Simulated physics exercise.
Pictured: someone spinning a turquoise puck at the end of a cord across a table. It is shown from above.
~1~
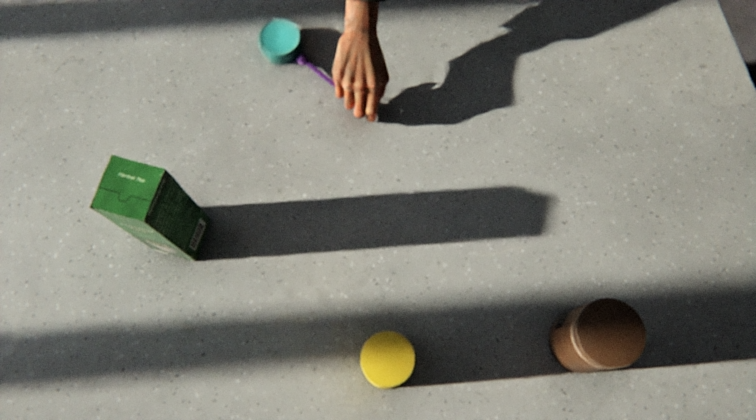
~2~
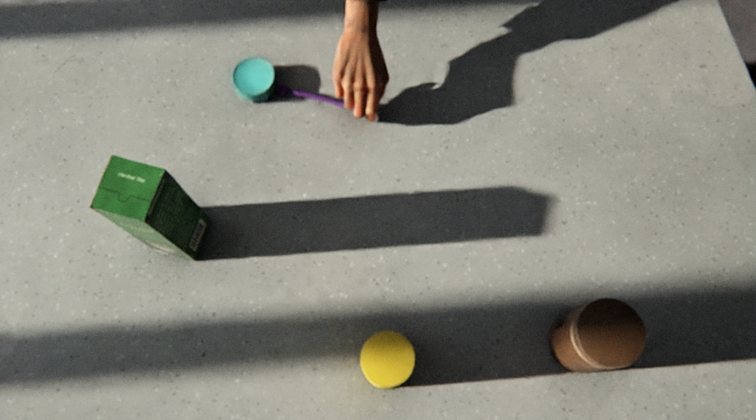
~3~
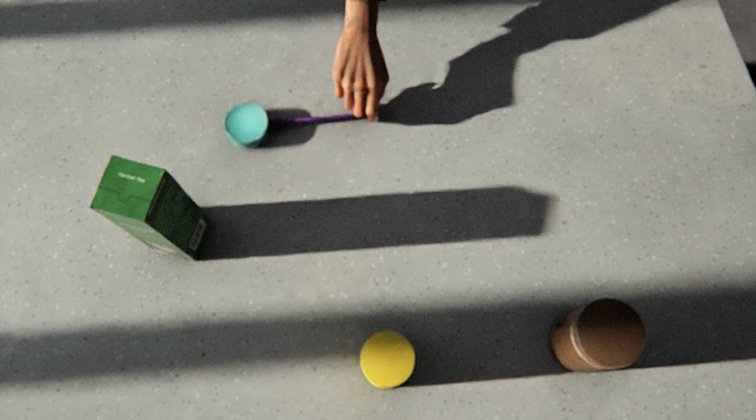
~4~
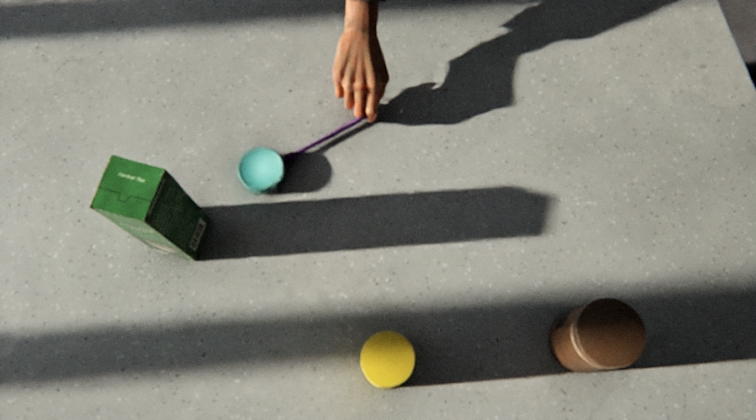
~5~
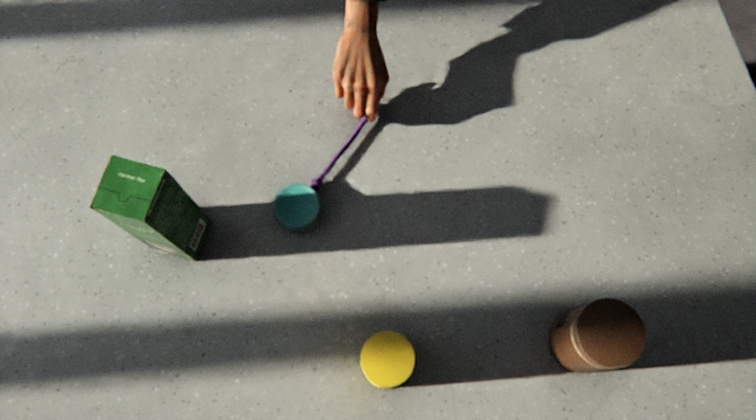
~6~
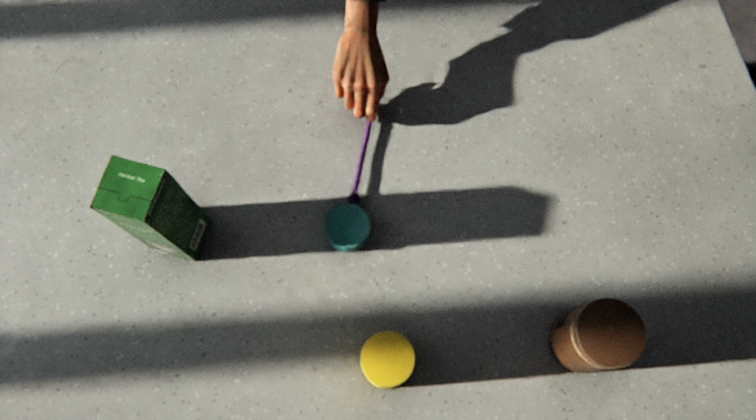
A hand at the top of the table swung a turquoise puck on a purple cord anticlockwise, out to the left and down past the green carton into its shadow, while the jars stayed still.
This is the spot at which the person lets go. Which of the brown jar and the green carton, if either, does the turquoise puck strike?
Struck or not: Brown jar - spared; green carton - spared.
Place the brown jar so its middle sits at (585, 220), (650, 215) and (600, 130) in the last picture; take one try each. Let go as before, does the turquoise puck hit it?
At the first place it gets knocked, at the second it gets knocked, and at the third it is avoided.
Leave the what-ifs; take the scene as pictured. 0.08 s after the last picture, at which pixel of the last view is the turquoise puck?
At that time it is around pixel (453, 232).
Then, 0.08 s on from there, puck near (453, 232).
Then, 0.20 s on from there, puck near (580, 236).
In the end, puck near (731, 239). The brown jar escapes it and the green carton stays untouched.
